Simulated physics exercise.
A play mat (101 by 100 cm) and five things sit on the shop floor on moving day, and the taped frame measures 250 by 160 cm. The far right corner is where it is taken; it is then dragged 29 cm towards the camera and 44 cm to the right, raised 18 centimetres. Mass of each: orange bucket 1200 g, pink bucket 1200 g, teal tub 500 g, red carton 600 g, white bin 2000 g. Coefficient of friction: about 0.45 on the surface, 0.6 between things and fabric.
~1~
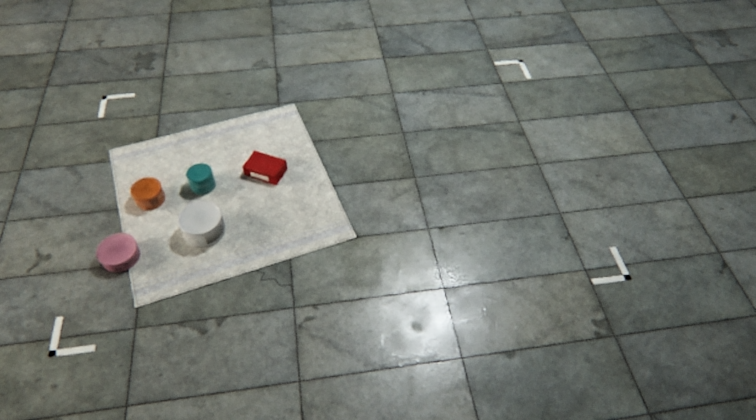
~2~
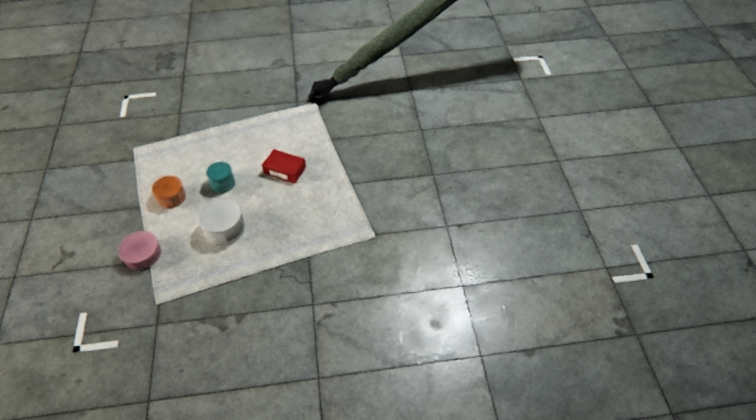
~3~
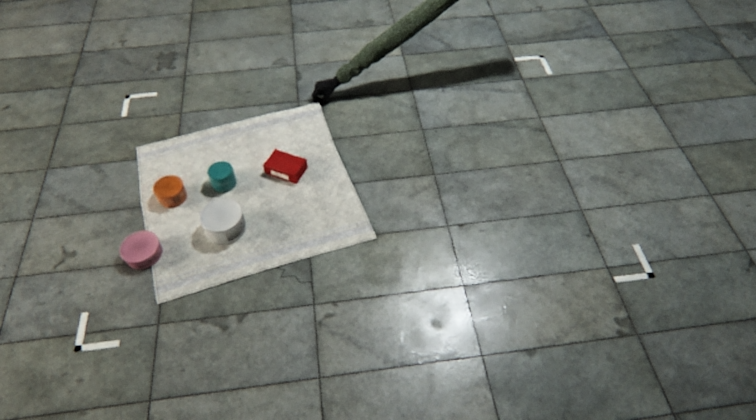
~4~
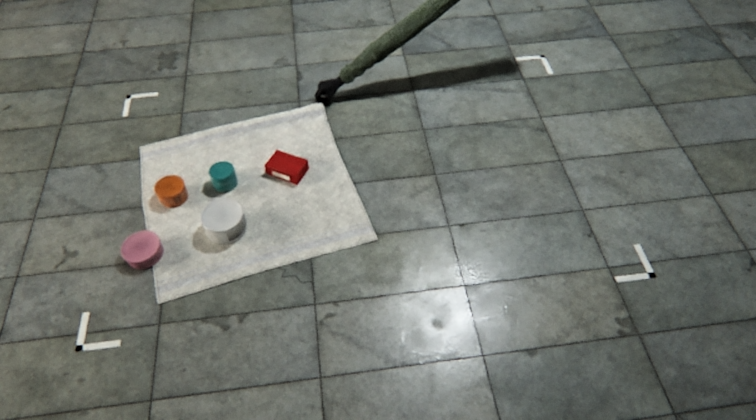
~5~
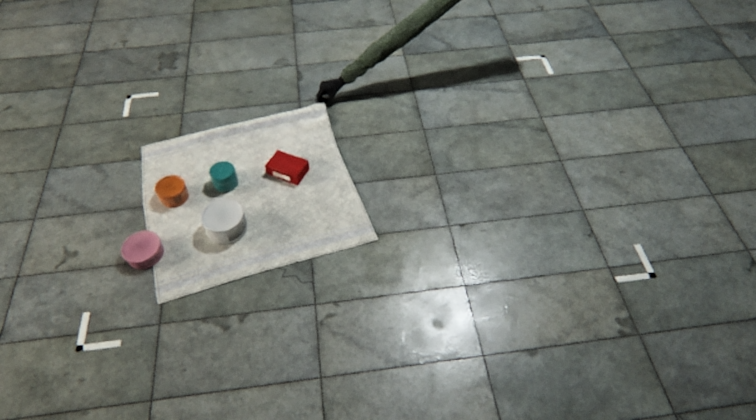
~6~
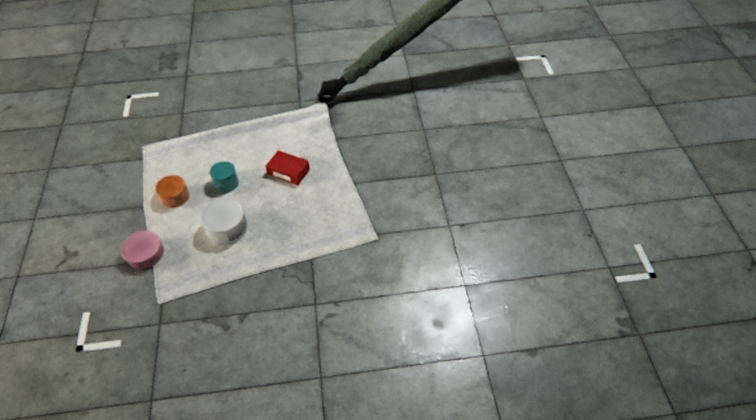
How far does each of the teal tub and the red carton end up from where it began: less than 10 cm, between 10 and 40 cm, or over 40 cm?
Teal tub: Medium shift; red carton: Medium shift.
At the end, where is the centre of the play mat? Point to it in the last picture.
(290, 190) or thereabouts.
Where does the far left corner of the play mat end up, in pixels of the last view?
Roughly (223, 132).
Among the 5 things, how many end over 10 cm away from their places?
Total: 5.
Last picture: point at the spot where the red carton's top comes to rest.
It comes to rest close to (336, 177).
Next, middle of the play mat at (252, 190); red carton 4 cm off its start, teal tub 3 cm off its start, orange bucket 3 cm off its start.
Then, middle of the play mat at (267, 190); red carton 16 cm off its start, teal tub 13 cm off its start, orange bucket 14 cm off its start.
After that, middle of the play mat at (283, 192); red carton 25 cm off its start at (329, 177), teal tub 22 cm off its start at (266, 166), orange bucket 25 cm off its start at (218, 166).
Later, middle of the play mat at (290, 190); red carton 28 cm off its start, teal tub 26 cm off its start, orange bucket 30 cm off its start.
At the end, middle of the play mat at (290, 190); red carton 28 cm off its start at (336, 177), teal tub 27 cm off its start at (277, 164), orange bucket 33 cm off its start at (234, 163), pink bucket 19 cm off its start at (161, 214).
